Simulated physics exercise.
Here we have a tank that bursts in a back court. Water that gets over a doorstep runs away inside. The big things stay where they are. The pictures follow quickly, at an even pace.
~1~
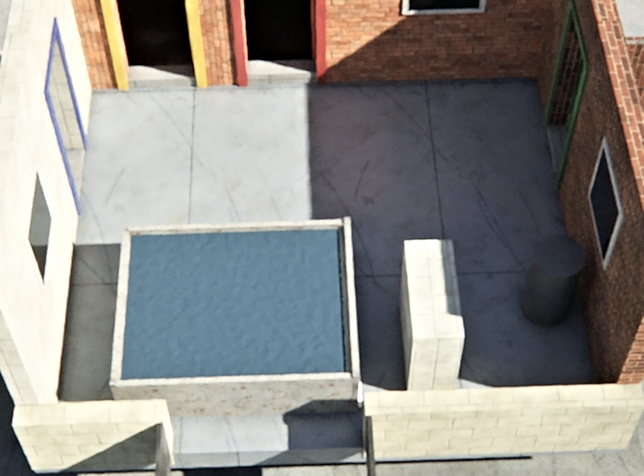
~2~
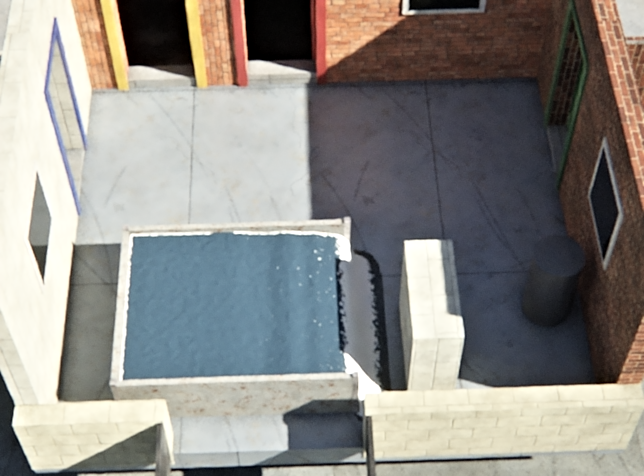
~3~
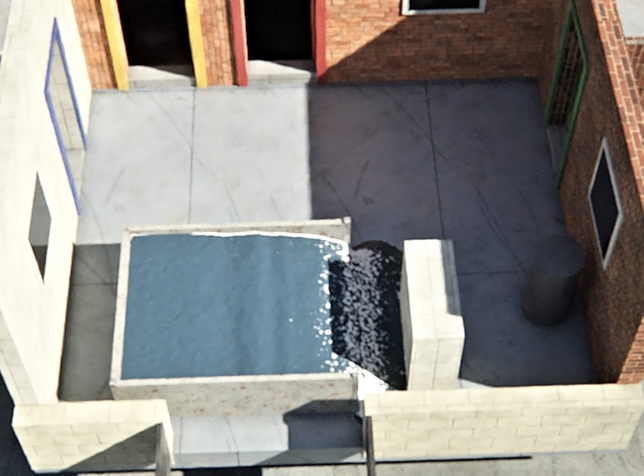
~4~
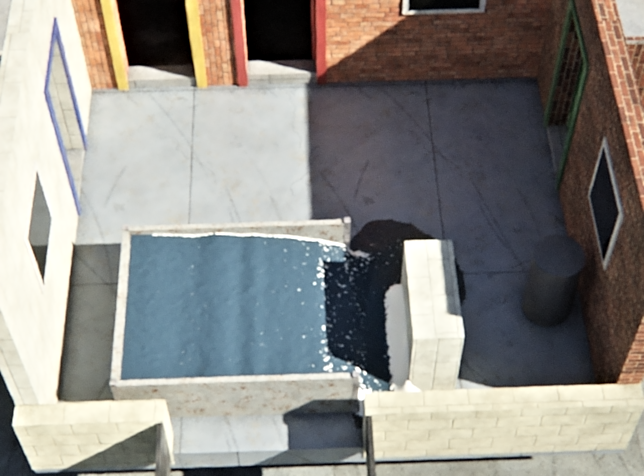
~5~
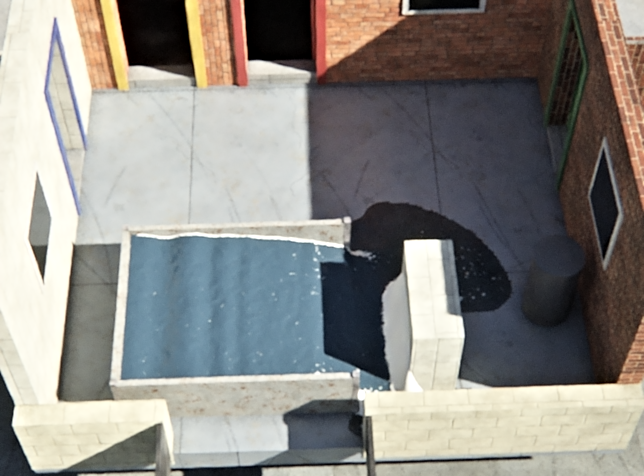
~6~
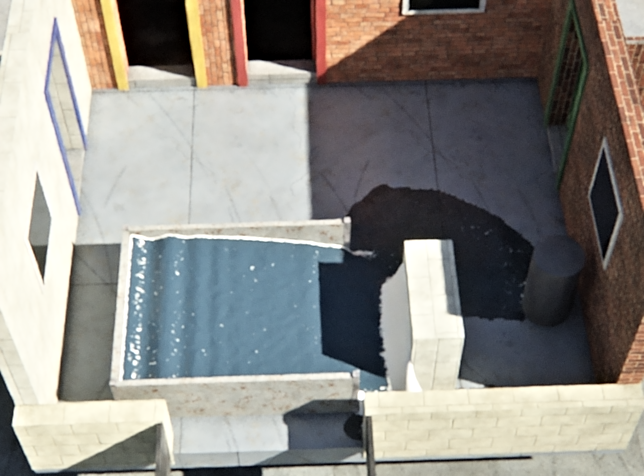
Water bursts from the tank's right side, surges around a pale block and spreads across the courtyard.
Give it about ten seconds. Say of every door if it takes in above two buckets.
The yellow door stays under that; the blue door takes more than that; the green door takes more than that; the red door stays under that.
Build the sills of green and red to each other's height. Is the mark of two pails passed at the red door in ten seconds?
Then: Red door is under.
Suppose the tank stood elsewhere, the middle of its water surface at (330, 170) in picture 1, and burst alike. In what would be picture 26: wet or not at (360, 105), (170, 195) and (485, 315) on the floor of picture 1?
In turn: Awash, clear, covered.
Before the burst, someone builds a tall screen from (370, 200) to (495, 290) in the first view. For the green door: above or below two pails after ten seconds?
Then: The green one stays under.
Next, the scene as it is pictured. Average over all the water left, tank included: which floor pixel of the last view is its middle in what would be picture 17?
Roughly at (368, 307).
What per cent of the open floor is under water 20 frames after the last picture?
Near 55 in a hundred.
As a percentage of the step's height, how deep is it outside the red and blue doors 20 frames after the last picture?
Roughly 10 per cent, then 0 per cent.
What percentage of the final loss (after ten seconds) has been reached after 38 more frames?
Roughly 60 per cent.
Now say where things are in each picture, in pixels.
In the first frame, still water in the tank at (236, 303).
In the second frame, water pours out at (348, 319) and has run to a hidden place.
In the third frame, the front is at a hidden place, out from the gap at (348, 321).
In the fourth frame, the front is at a hidden place, out from the gap at (348, 322).
In the fifth frame, water pours out at (348, 323) and has run to (481, 251).
In the sixth frame, the front is at a hidden place, out from the gap at (348, 323).
A moment on, water covers 35 % of the floor; the yellow door not reached, the blue door not reached, the green door not reached, the red door not reached.
Next, water covers 50 % of the floor; the yellow door not reached, the blue door not reached, the green door over two buckets in, the red door not reached.
Then, water covers 55 % of the floor; the yellow door not reached, the blue door not reached, the green door over two buckets in, the red door wet at the sill, nothing in.
Later, water covers 95 % of the floor; the yellow door wet at the sill, nothing in, the blue door under two buckets in, the green door far over two buckets in, the red door wet at the sill, nothing in.
In the end, water covers 95 % of the floor; the yellow door wet at the sill, nothing in, the blue door over two buckets in, the green door far over two buckets in, the red door wet at the sill, nothing in.
